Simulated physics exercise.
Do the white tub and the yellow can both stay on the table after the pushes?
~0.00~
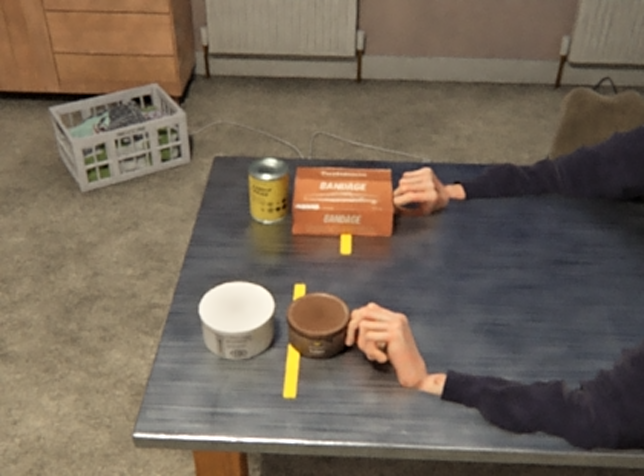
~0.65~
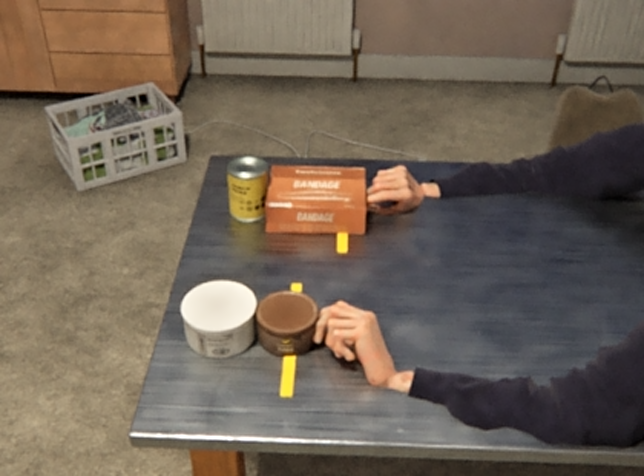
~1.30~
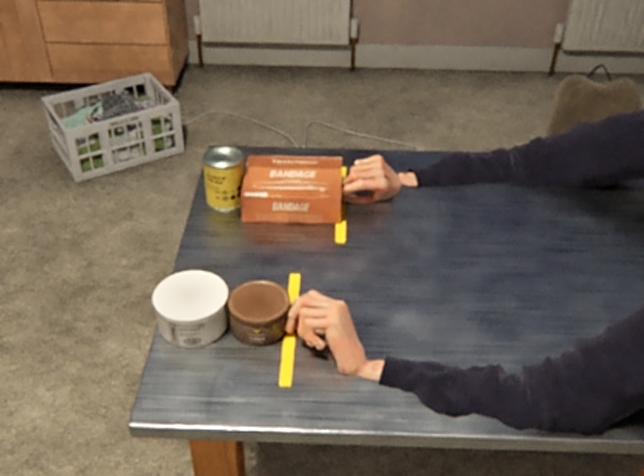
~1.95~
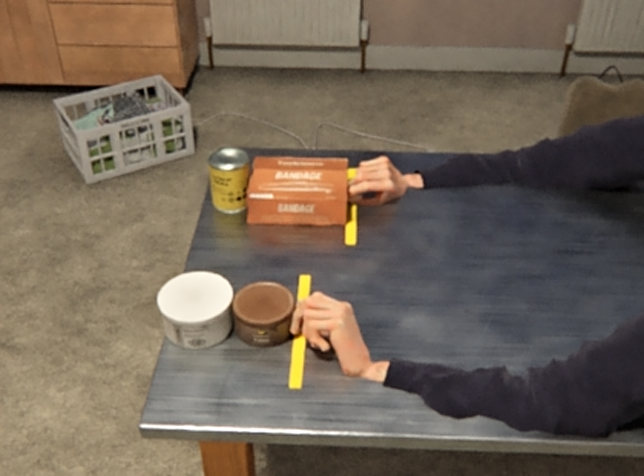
Yes, both stay on the table. They slide a short way toward the left edge, but neither goes over it.
